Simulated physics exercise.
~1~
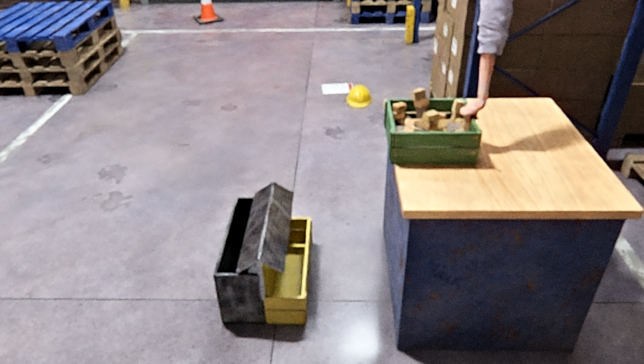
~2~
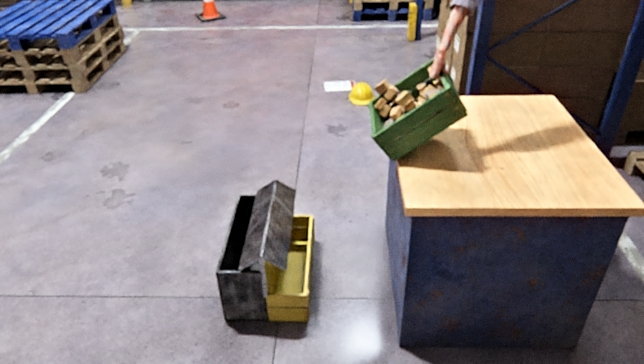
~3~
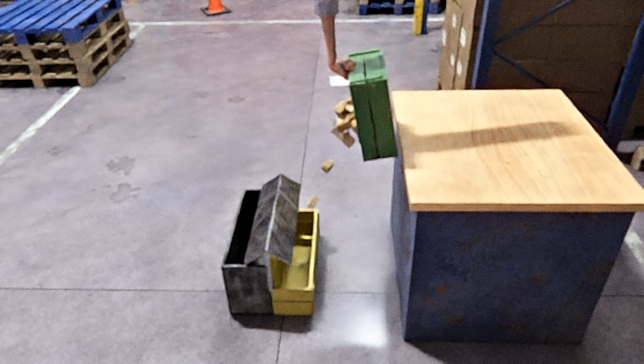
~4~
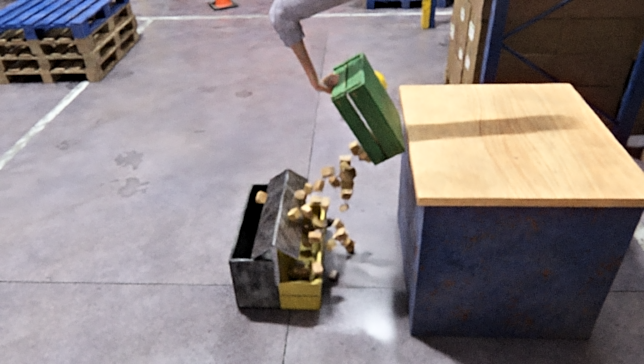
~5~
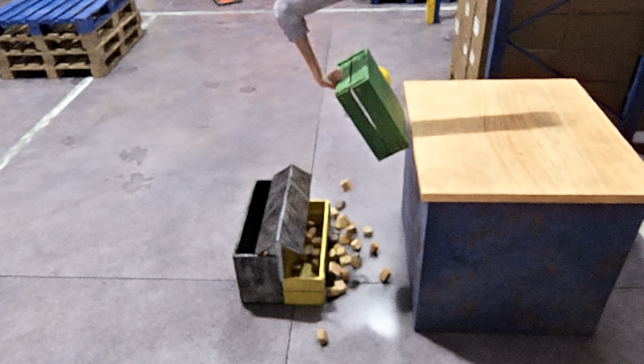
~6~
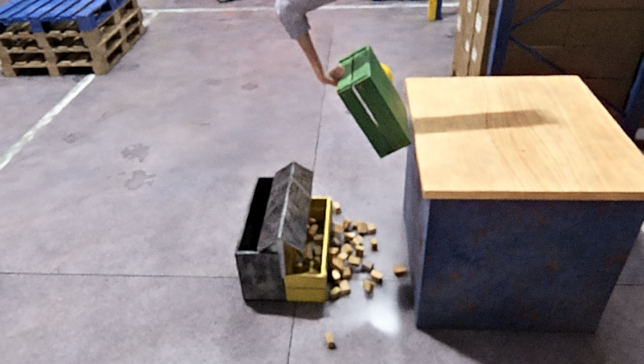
Green box tipping in a person's hand beside a bench, spilling timber offcuts partly into a yellow bin, many scattering on the floor.
